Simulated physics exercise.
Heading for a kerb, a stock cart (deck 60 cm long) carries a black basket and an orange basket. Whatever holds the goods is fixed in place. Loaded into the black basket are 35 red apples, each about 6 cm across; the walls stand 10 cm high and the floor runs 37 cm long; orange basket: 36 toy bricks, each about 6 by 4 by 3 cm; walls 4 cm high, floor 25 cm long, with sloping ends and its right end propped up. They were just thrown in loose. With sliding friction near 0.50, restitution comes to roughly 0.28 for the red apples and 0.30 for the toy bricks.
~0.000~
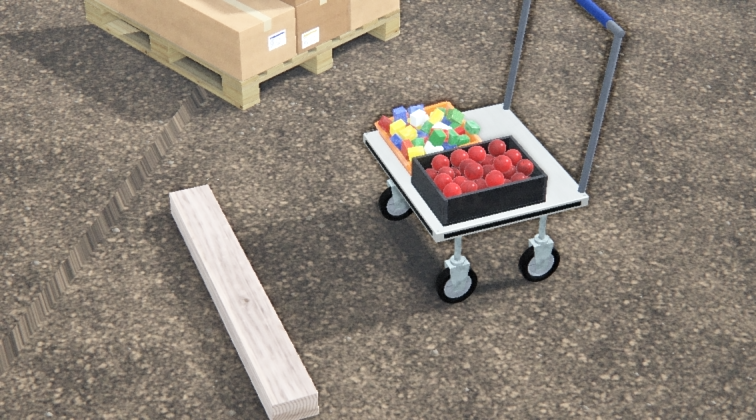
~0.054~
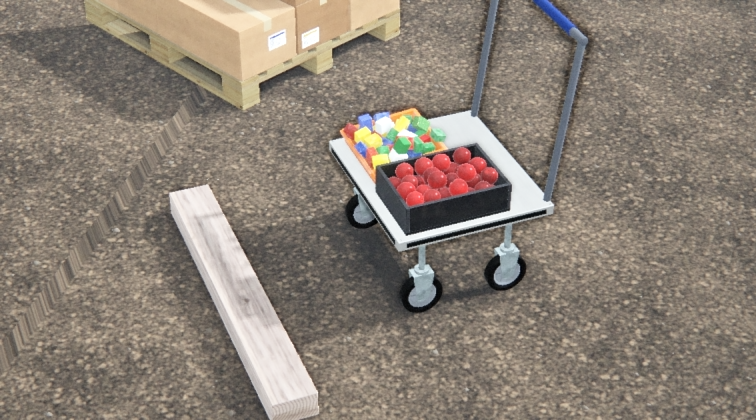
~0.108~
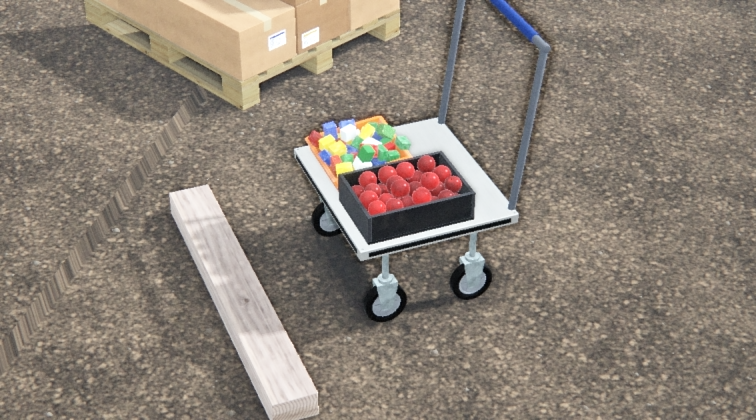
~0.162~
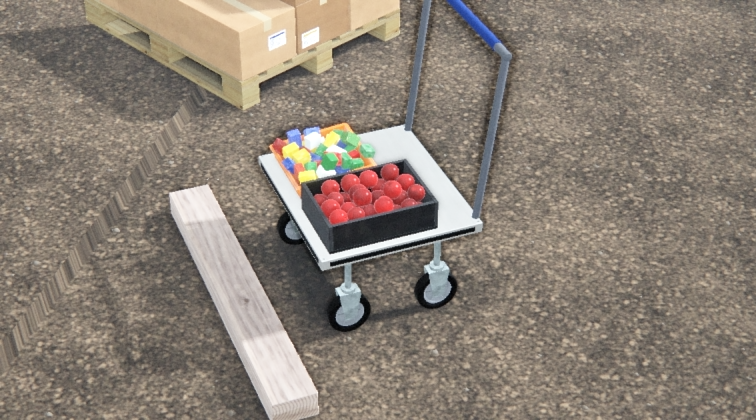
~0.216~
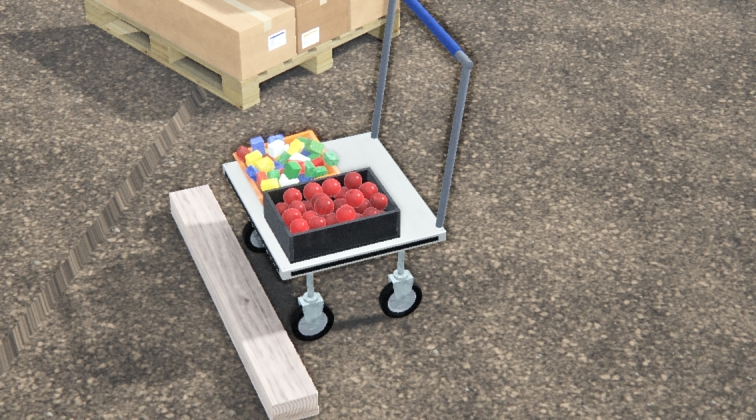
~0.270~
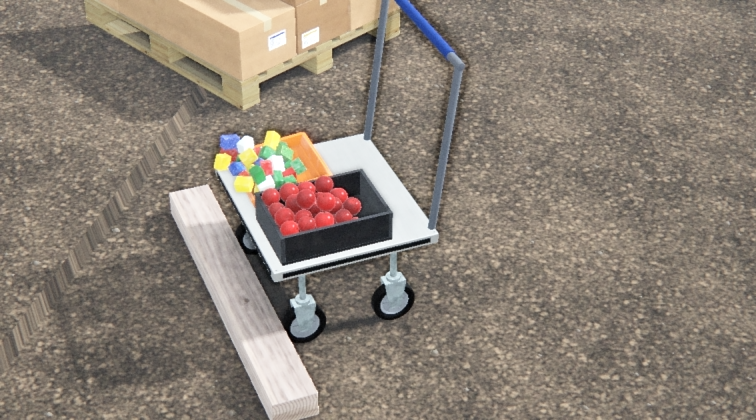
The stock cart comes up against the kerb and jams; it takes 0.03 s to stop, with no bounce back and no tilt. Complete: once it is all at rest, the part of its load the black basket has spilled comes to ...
... under a sixth.
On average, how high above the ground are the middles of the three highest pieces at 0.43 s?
Height, averaged: Around 62 cm.
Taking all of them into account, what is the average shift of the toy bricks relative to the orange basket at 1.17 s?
I'd say close to 36 cm toward the left.
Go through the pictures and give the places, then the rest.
In the first picture (we follow the rim corner now nearest the camera), black basket at (447, 199); orange basket at (408, 163); 59 cm still to roll; nothing out yet.
In the second picture, black basket at (409, 207); orange basket at (372, 171); 45 cm still to roll.
In the third picture, black basket at (371, 216); orange basket at (336, 179); 31 cm still to roll.
In the fourth picture, black basket at (332, 226); orange basket at (299, 188); 17 cm still to roll.
In the fifth picture, black basket at (292, 235); orange basket at (261, 196); stopping.
In the sixth picture, black basket at (284, 237); orange basket at (253, 198); stopped; 2 out, the lowest brick at (222, 162).
After 0.31 s, 0 of 35 out of the black basket and 8 of 36 out of the orange basket.
After 0.43 s, 1 of 35 out of the black basket and 16 of 36 out of the orange basket.
After 0.66 s, 2 of 35 out of the black basket and 21 of 36 out of the orange basket.
Outcome (at 1.17 s), 2 of 35 out of the black basket and 21 of 36 out of the orange basket. Asked share, 2 of 35, 6 per cent.
